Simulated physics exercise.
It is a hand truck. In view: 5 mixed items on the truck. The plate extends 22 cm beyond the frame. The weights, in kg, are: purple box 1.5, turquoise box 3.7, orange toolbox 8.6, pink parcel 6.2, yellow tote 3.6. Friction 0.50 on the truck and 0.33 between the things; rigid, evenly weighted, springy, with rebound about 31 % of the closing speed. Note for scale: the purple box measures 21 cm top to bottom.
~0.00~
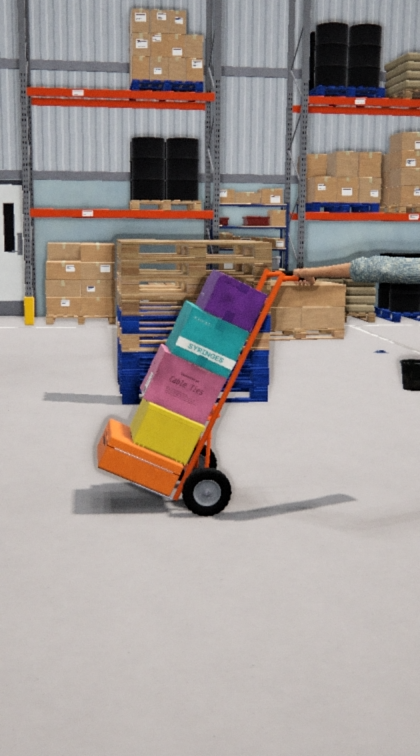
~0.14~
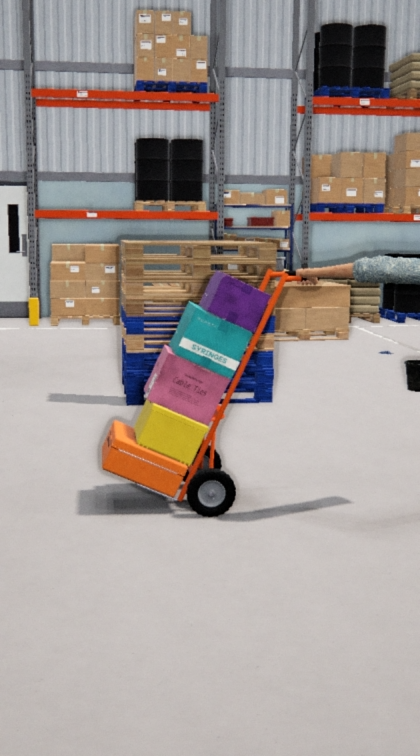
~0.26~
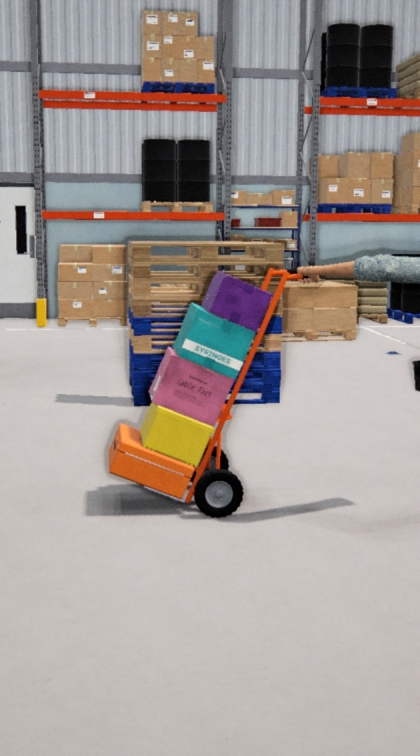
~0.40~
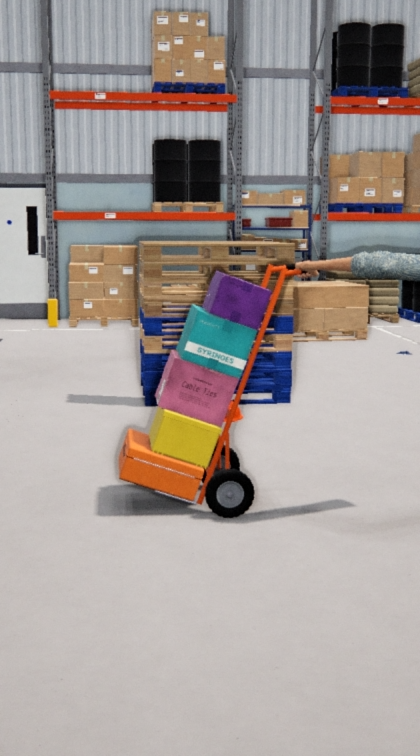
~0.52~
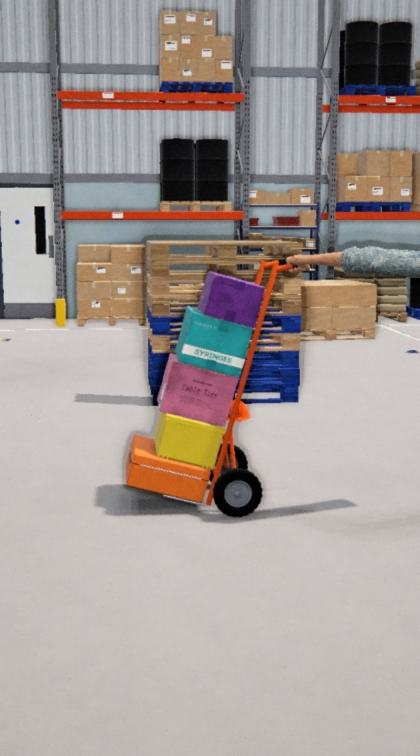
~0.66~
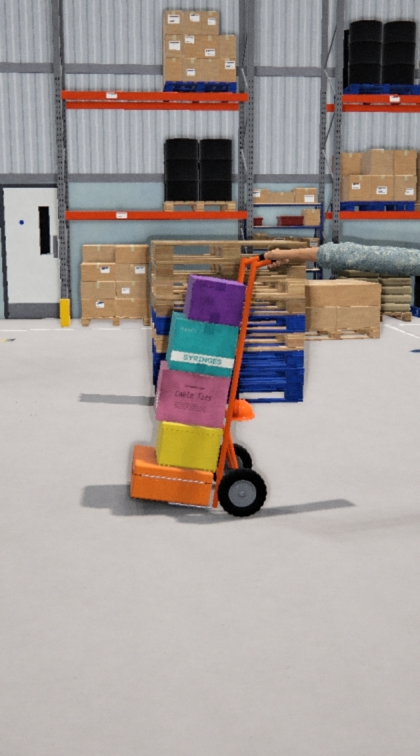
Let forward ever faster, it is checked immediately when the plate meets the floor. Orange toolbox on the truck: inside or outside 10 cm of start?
Looks like that one sits tight.
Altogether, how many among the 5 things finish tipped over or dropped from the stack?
That makes 0.
After 0.96 s, truck upright; orange toolbox tipped 4° from how it sat near (169, 485); purple box tipped 5° from how it sat; turquoise box tipped 5° from how it sat.
After 1.66 s, truck upright; purple box slid 20 cm; turquoise box slid 12 cm; pink parcel slid 5 cm.
At rest (4.1 s), not toppled but over 10 cm from the start, purple box and turquoise box; the other 3 in place, give or take 10 cm. Seen from the same camera at the end, orange toolbox near (169, 485).
